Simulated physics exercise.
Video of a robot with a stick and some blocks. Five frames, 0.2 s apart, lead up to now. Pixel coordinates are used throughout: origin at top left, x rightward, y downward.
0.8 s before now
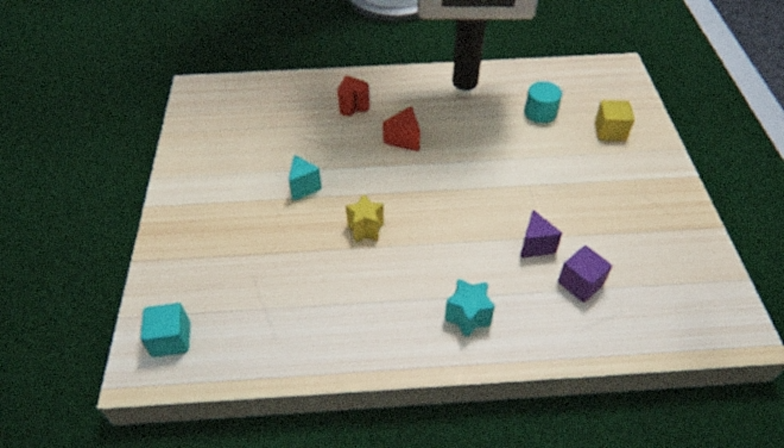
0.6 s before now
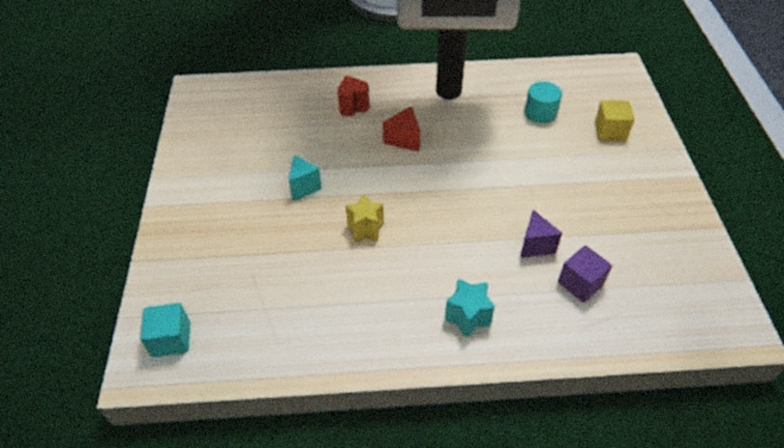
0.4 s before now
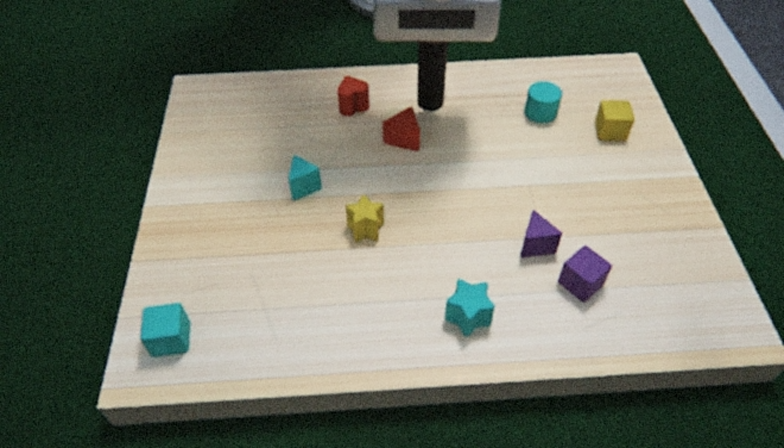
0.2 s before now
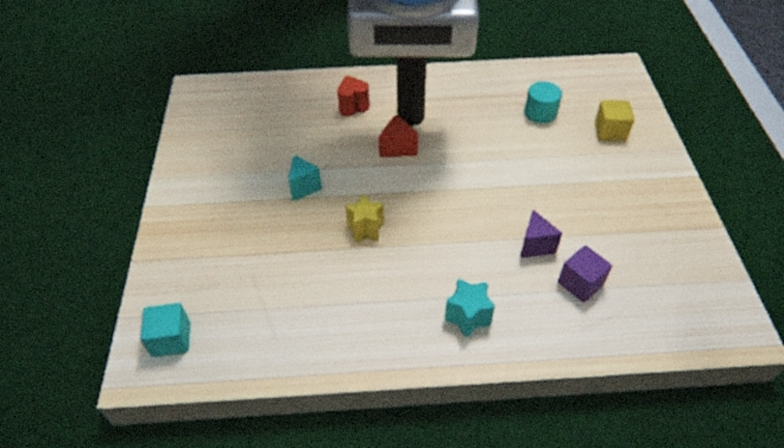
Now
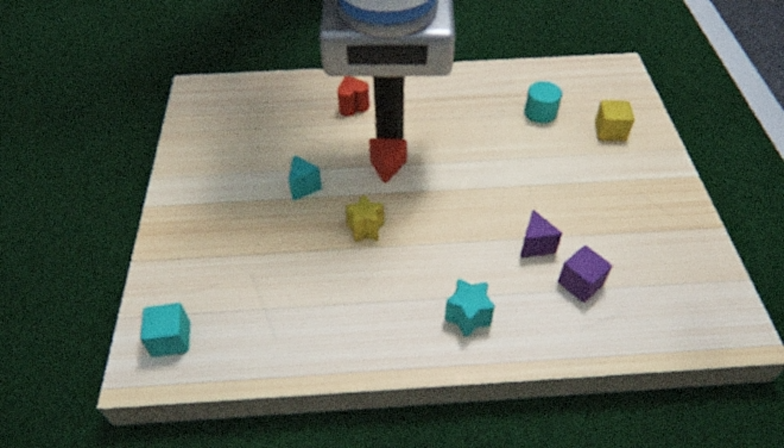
We see a robot's dark stick move down and left over a wooden board of colourful blocks, reach the red three-sided block, and push it a short way toward the yellow star, turning it, while the other blocks stay still.
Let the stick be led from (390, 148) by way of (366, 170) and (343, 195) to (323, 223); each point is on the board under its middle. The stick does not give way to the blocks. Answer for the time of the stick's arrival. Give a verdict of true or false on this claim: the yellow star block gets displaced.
The claim does not hold.
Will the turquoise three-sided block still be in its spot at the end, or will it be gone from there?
The turquoise three-sided block will stay where it is.
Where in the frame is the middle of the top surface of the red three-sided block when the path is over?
When the path ends, it will be at (372, 177).
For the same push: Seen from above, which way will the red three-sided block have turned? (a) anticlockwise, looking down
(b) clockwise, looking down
Option a.
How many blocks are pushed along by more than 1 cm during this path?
Blocks moved: One.
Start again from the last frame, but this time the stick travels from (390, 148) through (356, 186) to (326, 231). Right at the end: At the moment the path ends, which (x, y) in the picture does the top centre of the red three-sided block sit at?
In the picture, it is at (372, 185).
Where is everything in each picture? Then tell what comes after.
In the first frame, stick's lower end (465, 82); turquoise three-sided block (301, 167); yellow star block (365, 209); red three-sided block (404, 119).
In the second frame, stick (449, 91); blocks still.
In the third frame, stick (430, 103); blocks still.
In the fourth frame, stick (411, 117); red three-sided block (398, 127).
In the fifth frame, stick (390, 136); turquoise three-sided block (301, 167); yellow star block (365, 209); red three-sided block (387, 146).
What follows on the original path. One third of the way, stick (364, 158); red three-sided block (374, 169), turned 40° anticlockwise.
Two thirds of the way, stick (341, 183); red three-sided block (372, 177), turned 60° anticlockwise.
At the end, stick (321, 211); turquoise three-sided block still; yellow star block still; red three-sided block (372, 177), turned 65° anticlockwise.
